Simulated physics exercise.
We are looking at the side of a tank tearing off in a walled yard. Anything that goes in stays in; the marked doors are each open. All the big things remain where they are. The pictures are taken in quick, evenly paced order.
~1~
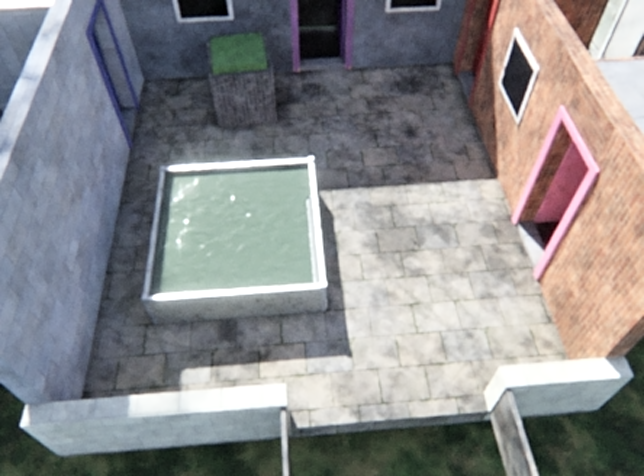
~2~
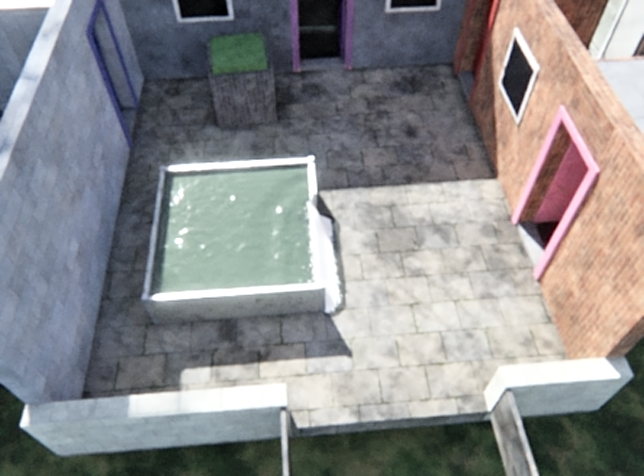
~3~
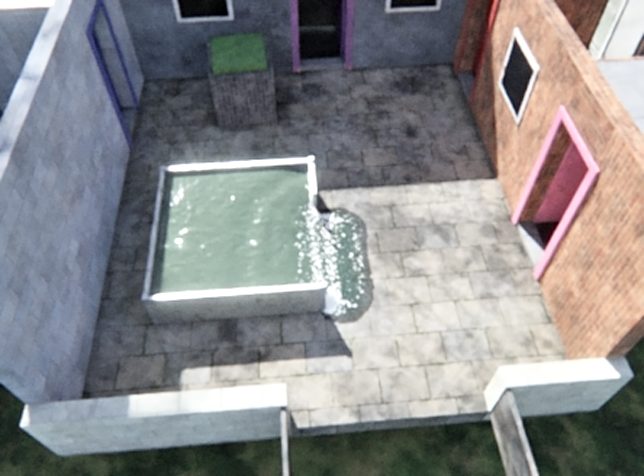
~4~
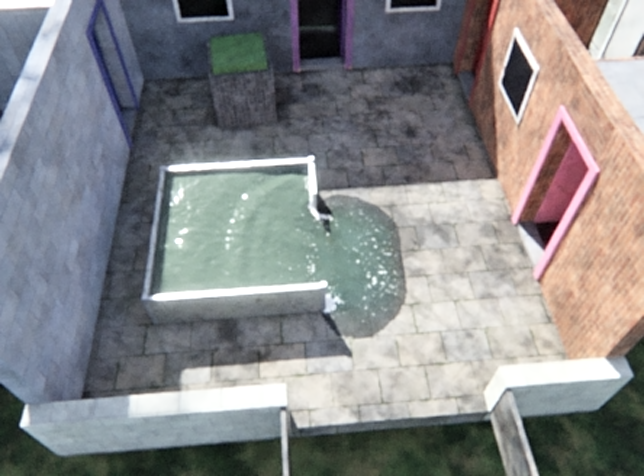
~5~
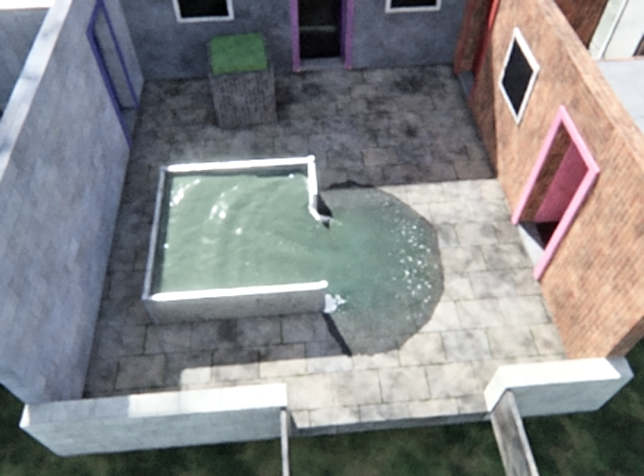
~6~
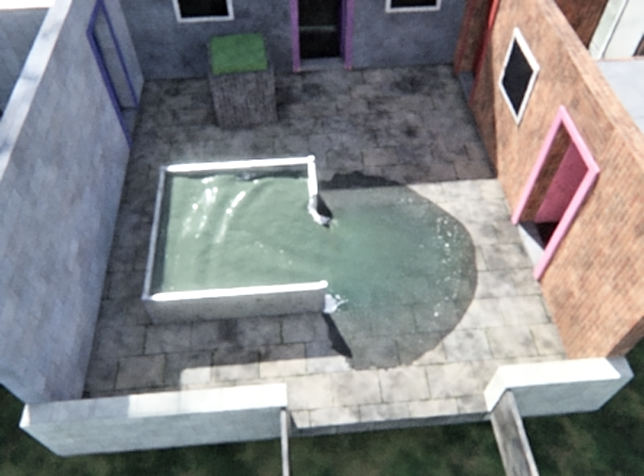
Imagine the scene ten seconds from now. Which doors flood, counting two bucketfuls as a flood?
The red door will pass two buckets at most. The purple door will pass two buckets at most. The blue door will pass two buckets at most. The pink door will pass more than two buckets.
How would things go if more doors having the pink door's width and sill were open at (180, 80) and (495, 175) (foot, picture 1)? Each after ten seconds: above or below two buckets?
Going in the given order, they come out within bounds and over the limit.
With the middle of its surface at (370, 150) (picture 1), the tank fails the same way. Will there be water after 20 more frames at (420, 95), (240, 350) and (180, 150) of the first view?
One after the other: Flooded, no water, no water.
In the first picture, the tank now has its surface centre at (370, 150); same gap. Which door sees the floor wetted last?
The door marked blue, that's the one.
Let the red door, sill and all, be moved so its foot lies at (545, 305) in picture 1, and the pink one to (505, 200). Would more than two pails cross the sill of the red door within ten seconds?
One by one: The red one lets more in.
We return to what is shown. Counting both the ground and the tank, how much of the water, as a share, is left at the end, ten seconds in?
About 68 per cent.
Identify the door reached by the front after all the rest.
It's the blue door.
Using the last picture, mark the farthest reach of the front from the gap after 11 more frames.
Somewhere around (474, 119).
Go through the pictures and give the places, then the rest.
The first frame shows the water tank at (237, 226) is whole and still.
In the second frame, water pours out at (317, 255) and has run to (336, 309).
In the third frame, the front is at (351, 316), out from the gap at (317, 256).
In the fourth frame, water pours out at (317, 256) and has run to (390, 313).
In the fifth frame, the front is at (432, 236), out from the gap at (317, 256).
In the sixth frame, water pours out at (317, 256) and has run to (463, 233).
A moment on, water covers 30 % of the floor; the red door not reached, the purple door not reached, the blue door not reached, the pink door over two buckets in.
Next, water covers 30 % of the floor; the red door not reached, the purple door not reached, the blue door not reached, the pink door far over two buckets in.
Then, water covers 40 % of the floor; the red door wet at the sill, nothing in, the purple door not reached, the blue door not reached, the pink door far over two buckets in.
Later, water covers 55 % of the floor; the red door wet at the sill, nothing in, the purple door wet at the sill, nothing in, the blue door not reached, the pink door far over two buckets in.
In the end, water covers 75 % of the floor; the red door wet at the sill, nothing in, the purple door wet at the sill, nothing in, the blue door wet at the sill, nothing in, the pink door far over two buckets in.
